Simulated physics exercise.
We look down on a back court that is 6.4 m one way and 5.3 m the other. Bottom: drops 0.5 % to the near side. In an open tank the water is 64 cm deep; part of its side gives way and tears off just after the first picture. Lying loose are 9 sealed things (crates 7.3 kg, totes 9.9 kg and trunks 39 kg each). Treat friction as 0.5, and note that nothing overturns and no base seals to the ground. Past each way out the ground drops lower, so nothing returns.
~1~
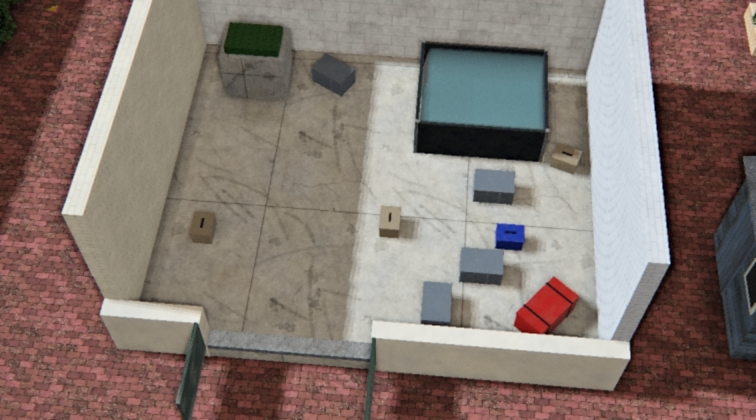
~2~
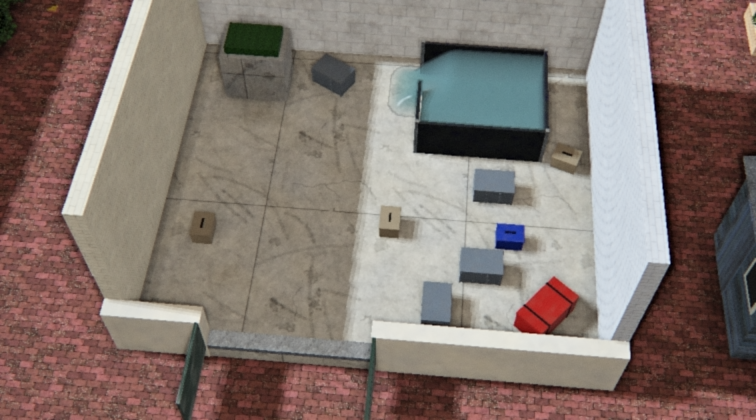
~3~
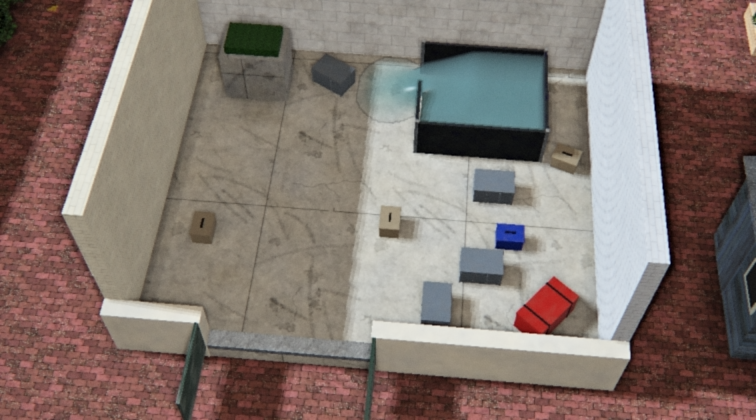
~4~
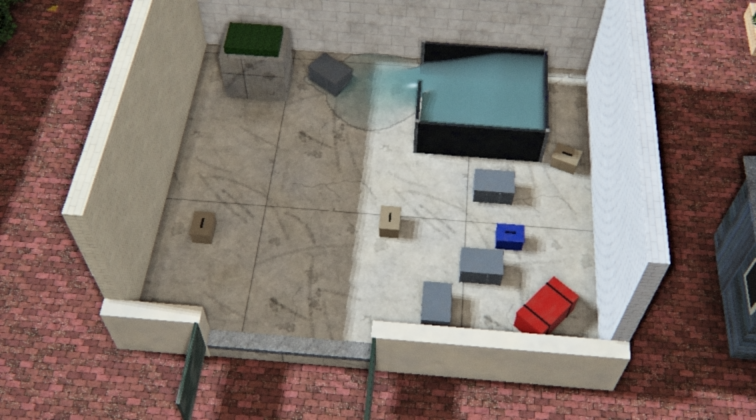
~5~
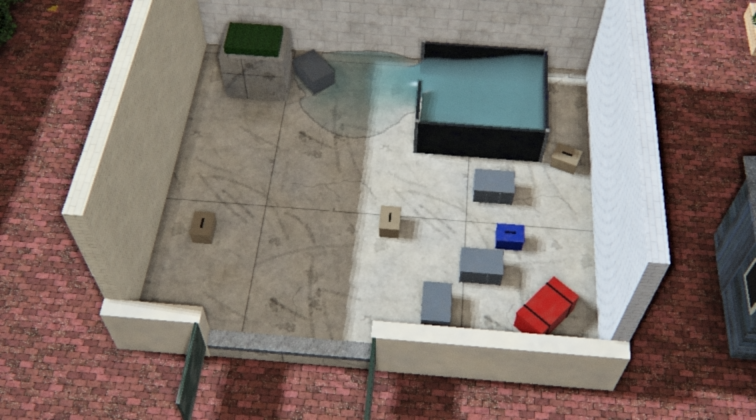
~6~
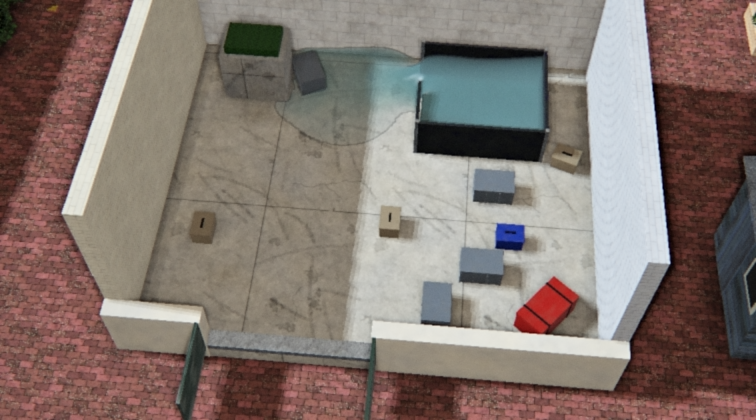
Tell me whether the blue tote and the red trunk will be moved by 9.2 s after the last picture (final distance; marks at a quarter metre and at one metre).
In order: The blue tote is left where it was. The red trunk is left where it was.
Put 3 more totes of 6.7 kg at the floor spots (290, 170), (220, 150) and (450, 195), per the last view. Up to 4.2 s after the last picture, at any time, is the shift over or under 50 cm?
Answers, first to last: Exceeding, exceeding, not exceeding.
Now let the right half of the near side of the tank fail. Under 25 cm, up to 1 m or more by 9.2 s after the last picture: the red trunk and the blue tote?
Here's how it goes: The red trunk winds up well off, and the blue tote winds up well off.
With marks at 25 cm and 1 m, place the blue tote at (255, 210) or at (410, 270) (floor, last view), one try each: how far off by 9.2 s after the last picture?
Swept far; nearly still.
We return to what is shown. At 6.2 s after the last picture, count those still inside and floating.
Count: 1.
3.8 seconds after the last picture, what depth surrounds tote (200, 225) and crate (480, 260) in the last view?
Some 20 cm at the first, some 0 cm at the second.
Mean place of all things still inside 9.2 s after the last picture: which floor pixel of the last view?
Mean position approx. (501, 238).
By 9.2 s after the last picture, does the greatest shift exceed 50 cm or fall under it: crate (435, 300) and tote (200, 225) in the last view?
Beyond the limit, then beyond the limit.
Then, 1.2 s after the last picture the blue tote is near (510, 233), 0.0 m from its start, aground; the red trunk is near (548, 304), 0.0 m from its start, aground; 0 of 9 are out; 1 afloat.
Then, 3.8 s after the last picture the blue tote is near (510, 233), 0.0 m from its start, aground; the red trunk is near (548, 304), 0.0 m from its start, aground; 0 of 9 are out; 2 afloat.
Then, 6.2 s after the last picture the blue tote is near (510, 233), 0.0 m from its start, aground; the red trunk is near (548, 304), 0.0 m from its start, aground; 1 of 9 are out; 1 afloat.
Then, 9.2 s after the last picture the blue tote is near (510, 233), 0.0 m from its start, aground; the red trunk is near (548, 304), 0.0 m from its start, aground; 2 of 9 are out; 0 afloat.
